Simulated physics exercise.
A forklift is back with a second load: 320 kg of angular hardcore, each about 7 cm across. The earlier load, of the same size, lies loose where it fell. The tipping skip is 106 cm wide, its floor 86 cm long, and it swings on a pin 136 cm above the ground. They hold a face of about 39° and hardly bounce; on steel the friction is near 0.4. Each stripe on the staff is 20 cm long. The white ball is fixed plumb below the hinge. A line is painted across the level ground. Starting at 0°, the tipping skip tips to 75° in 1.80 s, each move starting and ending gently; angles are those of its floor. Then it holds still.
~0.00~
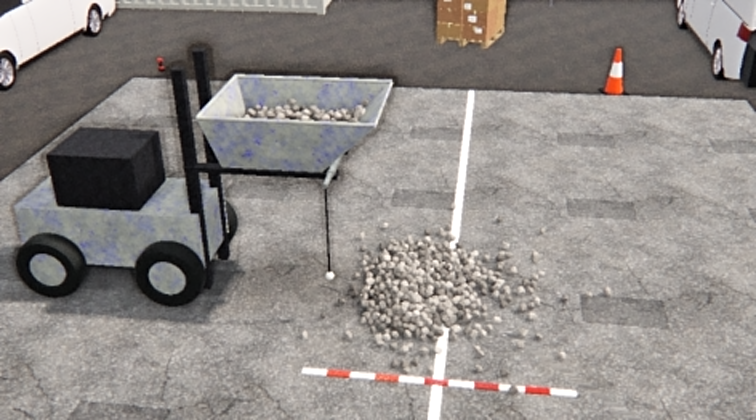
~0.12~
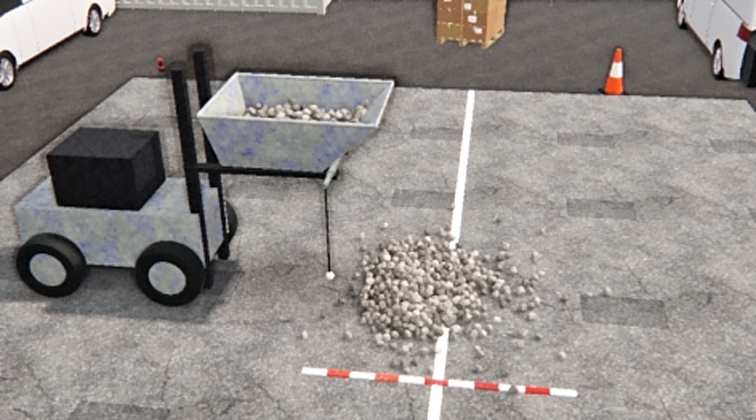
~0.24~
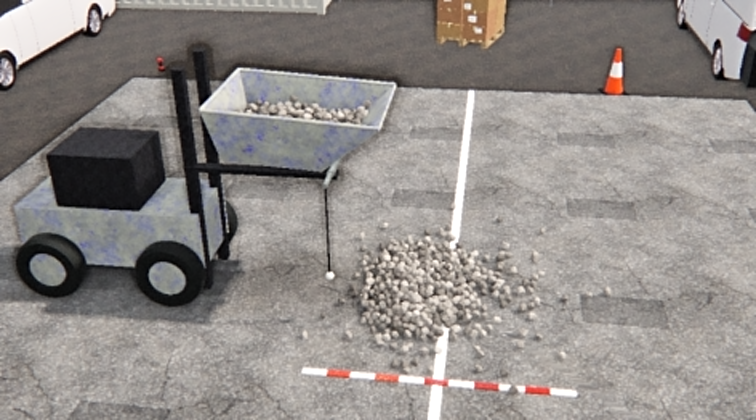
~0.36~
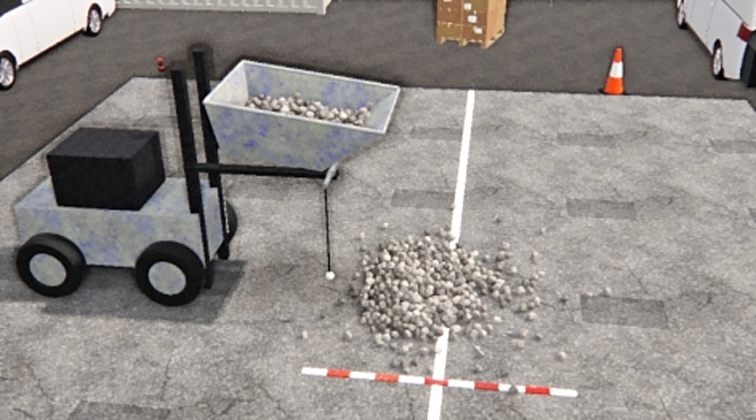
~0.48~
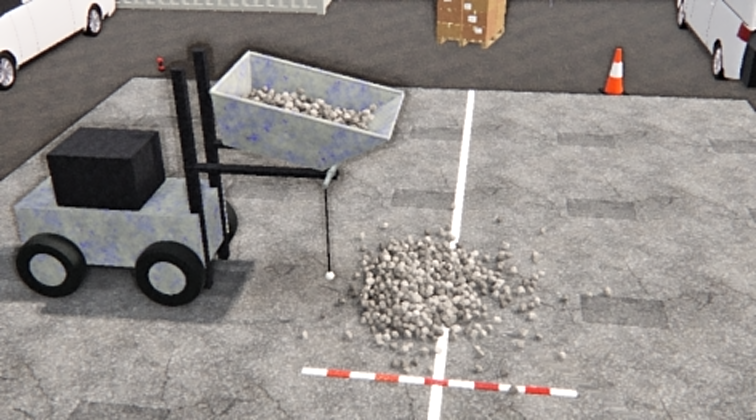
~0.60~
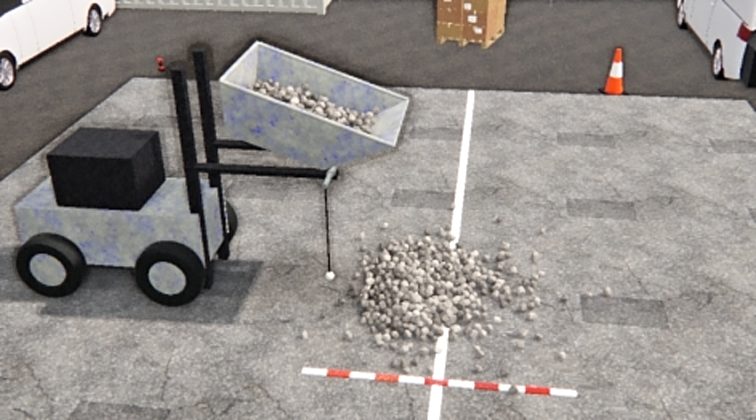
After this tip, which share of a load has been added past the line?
Some 90 per cent is added.
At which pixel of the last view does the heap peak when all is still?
Near (465, 268).
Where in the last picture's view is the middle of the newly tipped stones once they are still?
Around (482, 286).
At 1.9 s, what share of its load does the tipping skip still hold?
Roughly 60 per cent is still inside.
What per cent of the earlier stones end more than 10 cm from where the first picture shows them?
Roughly 5 per cent of them.
After 1.4 s the floor is at 63°; in per cent of one load, 100 in the tipping skip, 78 short of the line, 22 past the line; the foremost stones are at (559, 280).
After 1.9 s the floor is at 75°; in per cent of one load, 61 in the tipping skip, 107 short of the line, 32 past the line; the foremost stones are at (559, 280).
After 2.2 s the floor is at 75°; in per cent of one load, 18 in the tipping skip, 97 short of the line, 85 past the line; the foremost stones are at (562, 287).
After 4.8 s the floor is at 75°; in per cent of one load, 0 in the tipping skip, 87 short of the line, 113 past the line; the foremost stones are at (608, 301). Net gain past the line, 90.
